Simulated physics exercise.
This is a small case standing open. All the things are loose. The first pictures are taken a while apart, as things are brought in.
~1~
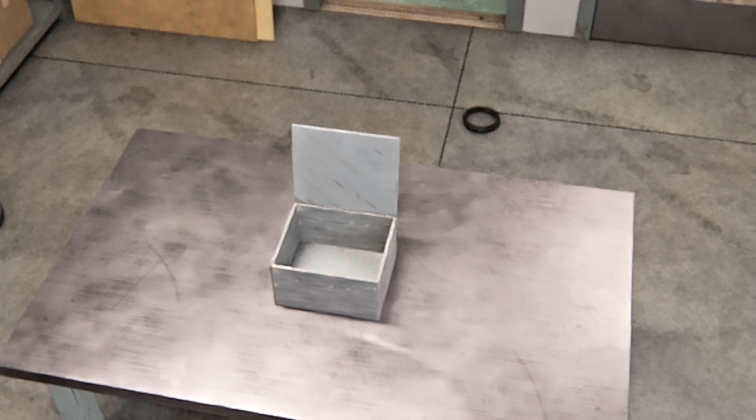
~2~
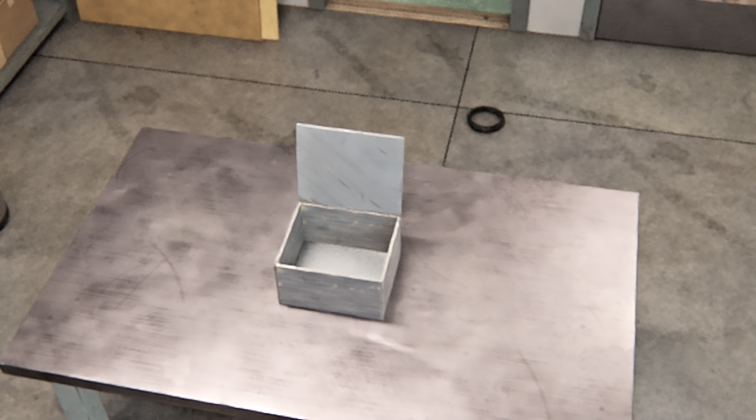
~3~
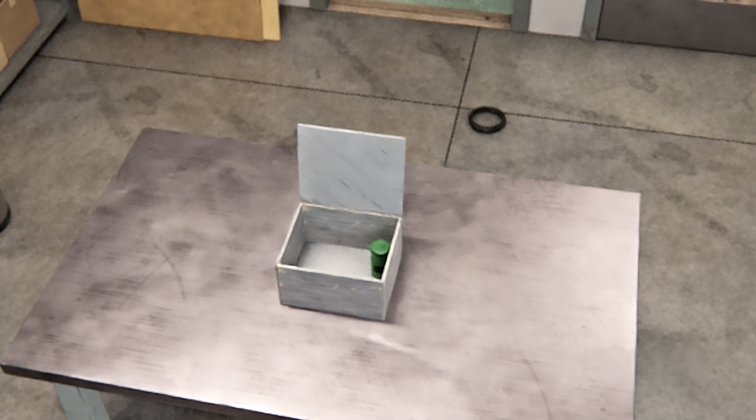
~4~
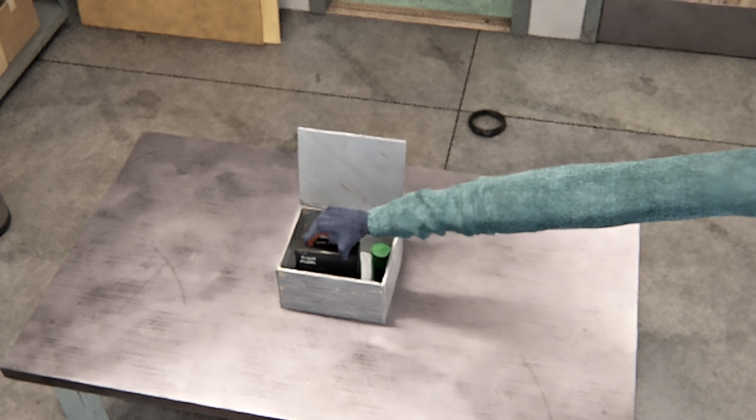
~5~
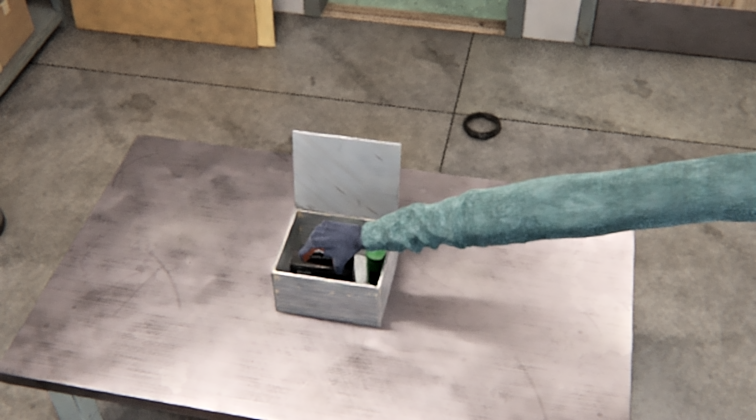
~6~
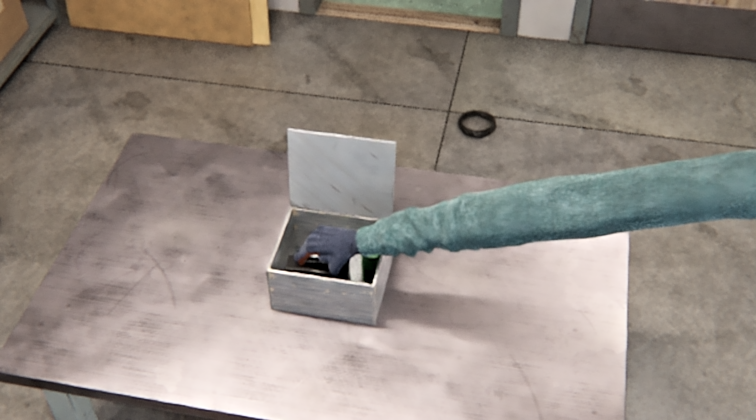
On a worktable, an open grey box standing empty, then holding a green shaker, as a gloved hand lowers a black packet inside.
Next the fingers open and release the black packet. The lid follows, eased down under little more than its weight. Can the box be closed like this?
As it turns out, it sits on the rim.
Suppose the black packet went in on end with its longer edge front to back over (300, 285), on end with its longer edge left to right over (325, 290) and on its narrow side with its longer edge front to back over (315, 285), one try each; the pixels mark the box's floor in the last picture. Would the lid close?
First, it is held up; second, it will not close; third, it closes.
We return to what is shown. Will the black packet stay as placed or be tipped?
It keeps its pose.
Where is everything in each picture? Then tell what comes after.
In the first picture, the last thing is not in view yet.
In the second picture, the last thing is not in view yet.
In the third picture, the last thing is not in view yet; green shaker (380, 260).
The fourth picture shows on its way; black packet (329, 263); green shaker (381, 263).
The fifth picture shows on its way; green shaker (376, 266).
The sixth picture shows put in, still held; green shaker (371, 264).
Then, 1.40 s past the last view, lid 72° above the rim.
Then, 2.00 s past the last view, lid 28° above the rim.
Finally, lid shut; both still in place. Final places as the last picture's camera would see them, black packet near (319, 281).
